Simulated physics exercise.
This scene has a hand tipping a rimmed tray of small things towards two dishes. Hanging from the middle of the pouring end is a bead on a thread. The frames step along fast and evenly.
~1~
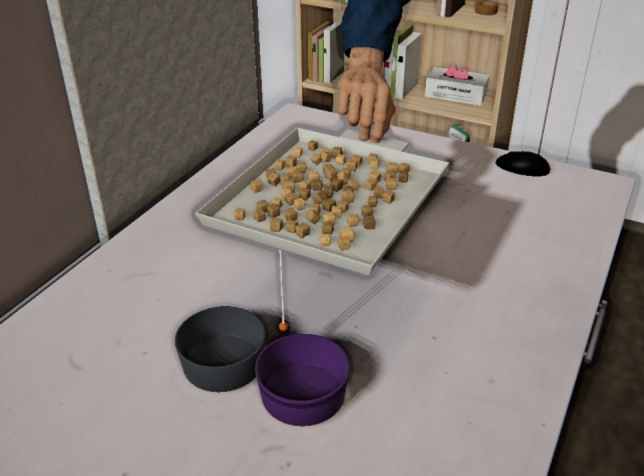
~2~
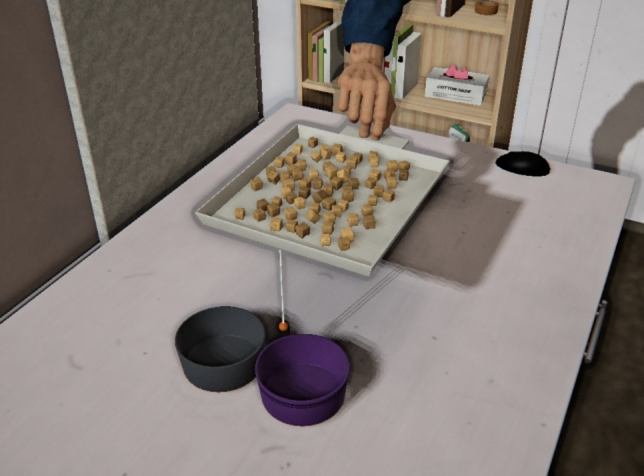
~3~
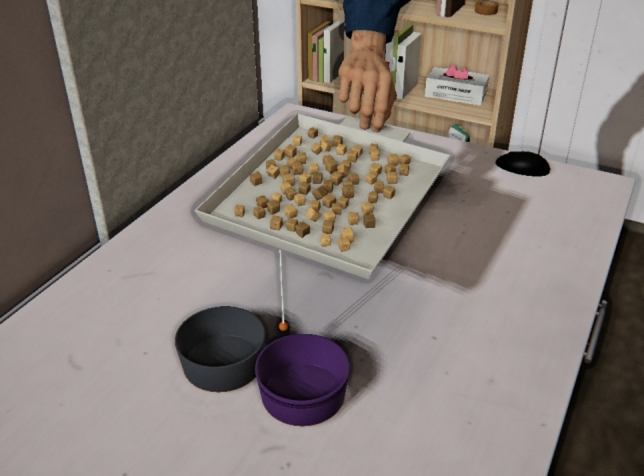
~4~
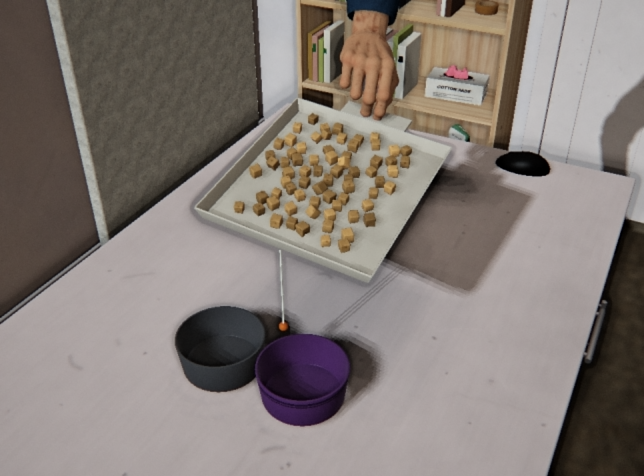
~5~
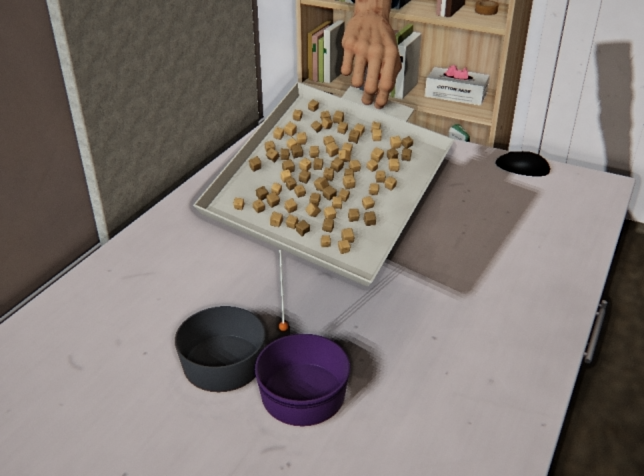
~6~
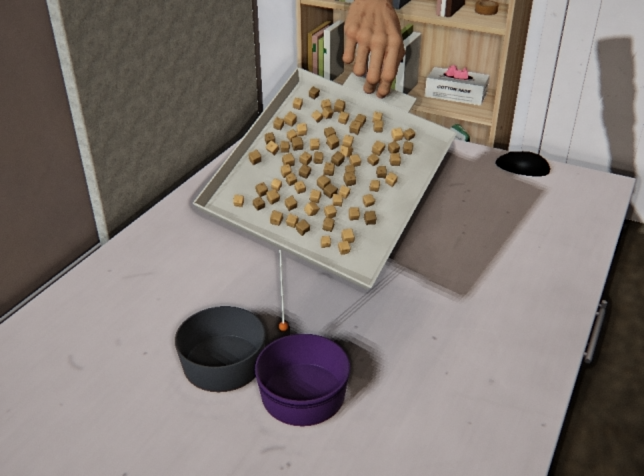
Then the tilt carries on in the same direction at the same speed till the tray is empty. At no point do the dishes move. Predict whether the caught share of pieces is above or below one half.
I expect most of the load to be wasted.
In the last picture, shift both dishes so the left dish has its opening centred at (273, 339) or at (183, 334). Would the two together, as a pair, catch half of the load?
Placing 1: A majority of it. Placing 2: A minority of it.
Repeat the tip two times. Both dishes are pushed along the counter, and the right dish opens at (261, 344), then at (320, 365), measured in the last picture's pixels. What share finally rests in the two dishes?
0% for the first placement, 50% for the second.
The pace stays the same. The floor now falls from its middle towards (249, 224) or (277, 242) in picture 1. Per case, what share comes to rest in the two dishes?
60 % then 80 %, roughly.
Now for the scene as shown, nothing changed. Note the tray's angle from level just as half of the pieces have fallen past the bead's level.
Around 110° at that moment.
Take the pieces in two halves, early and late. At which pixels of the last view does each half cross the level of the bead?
I'd say around (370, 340) at first, then around (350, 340).
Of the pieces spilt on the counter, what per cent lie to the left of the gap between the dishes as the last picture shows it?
Near 0 per cent.
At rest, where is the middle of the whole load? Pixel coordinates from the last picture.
Roughly at (358, 391), give or take.
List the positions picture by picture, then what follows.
Corners of the pouring end at (202, 212) and (369, 262), level; middle of the load at (328, 192), small wooden cubes; left dish at (196, 376); right dish at (280, 410); bead on its thread at (284, 326), in the first frame.
Corners of the pouring end at (202, 211) and (369, 263), level; middle of the load at (328, 190), in the second frame.
Corners of the pouring end at (202, 209) and (369, 266), tipped barely, lowest at the right corner; middle of the load at (328, 186), in the third frame.
Corners of the pouring end at (201, 206) and (369, 272), tipped a little, lowest at the right corner; middle of the load at (328, 180), in the fourth frame.
Corners of the pouring end at (201, 204) and (369, 276), tipped clearly, lowest at the right corner; middle of the load at (329, 174), in the fifth frame.
Corners of the pouring end at (200, 202) and (368, 281), tipped clearly, lowest at the right corner; middle of the load at (329, 169); left dish at (196, 376); right dish at (280, 410), in the sixth frame.
Soon, tray tipped steeply; nearly all on the tray; a stray few in the air.
A while on, tray tipped past a quarter turn; about a third on the tray; a small part in the right dish; about a quarter outside both; about a third in the air.
Towards the end, tray tipped past a quarter turn; about a third in the right dish; about two thirds outside both.
Finally, tray tipped past a quarter turn; about a third in the right dish; none in the left dish; about two thirds outside both.
